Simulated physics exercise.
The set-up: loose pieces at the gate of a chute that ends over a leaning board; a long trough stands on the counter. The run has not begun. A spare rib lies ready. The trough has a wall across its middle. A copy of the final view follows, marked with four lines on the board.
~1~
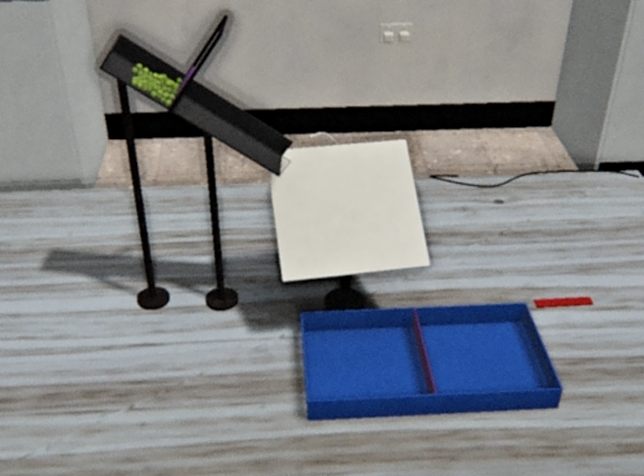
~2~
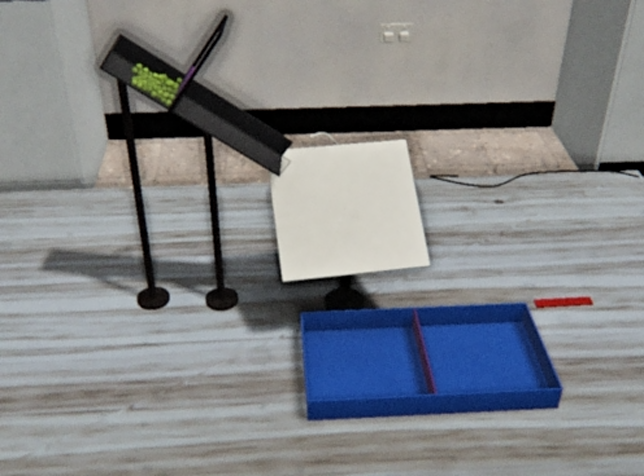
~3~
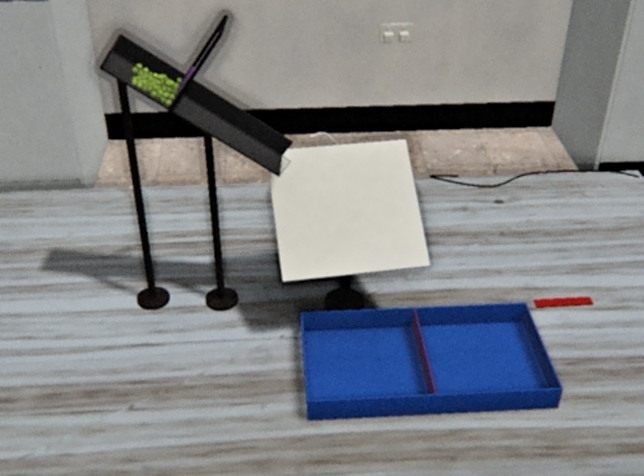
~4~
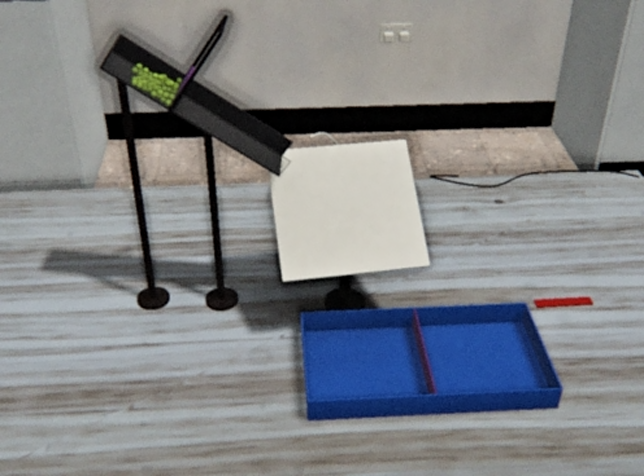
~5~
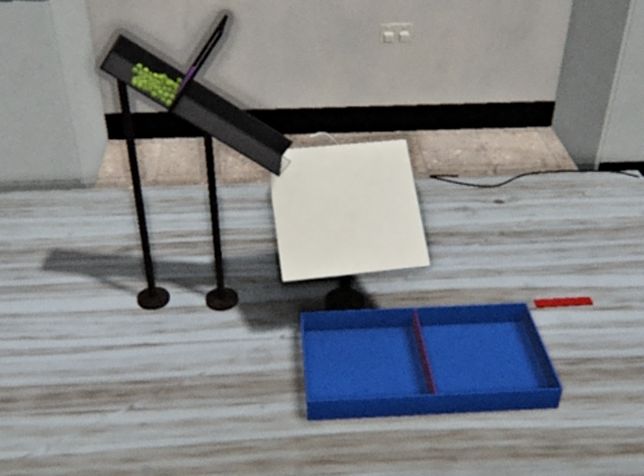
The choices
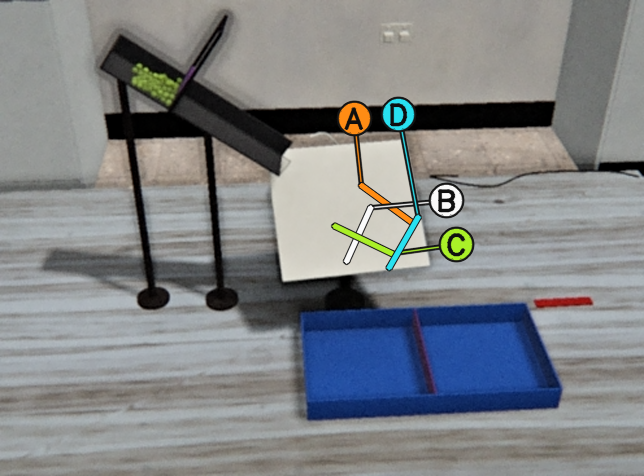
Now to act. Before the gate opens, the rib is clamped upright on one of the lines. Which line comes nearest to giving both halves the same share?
Line A.
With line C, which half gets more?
Right.
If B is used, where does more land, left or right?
More lands on the left.
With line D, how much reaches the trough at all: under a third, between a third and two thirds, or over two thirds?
Line D gives over two thirds.
On the marked copy, line A from (361, 185) to (411, 222); line B from (370, 207) to (346, 261); line C from (334, 226) to (392, 253); line D from (418, 217) to (389, 267).
For line A, of what is caught, about a third in the left half, about two thirds in the right.
For line B, of what is caught, nearly all in the left half, a small part in the right.
For line C, of what is caught, a small part in the left half, nearly all in the right.
For line D, of what is caught, nearly all in the left half, a small part in the right.
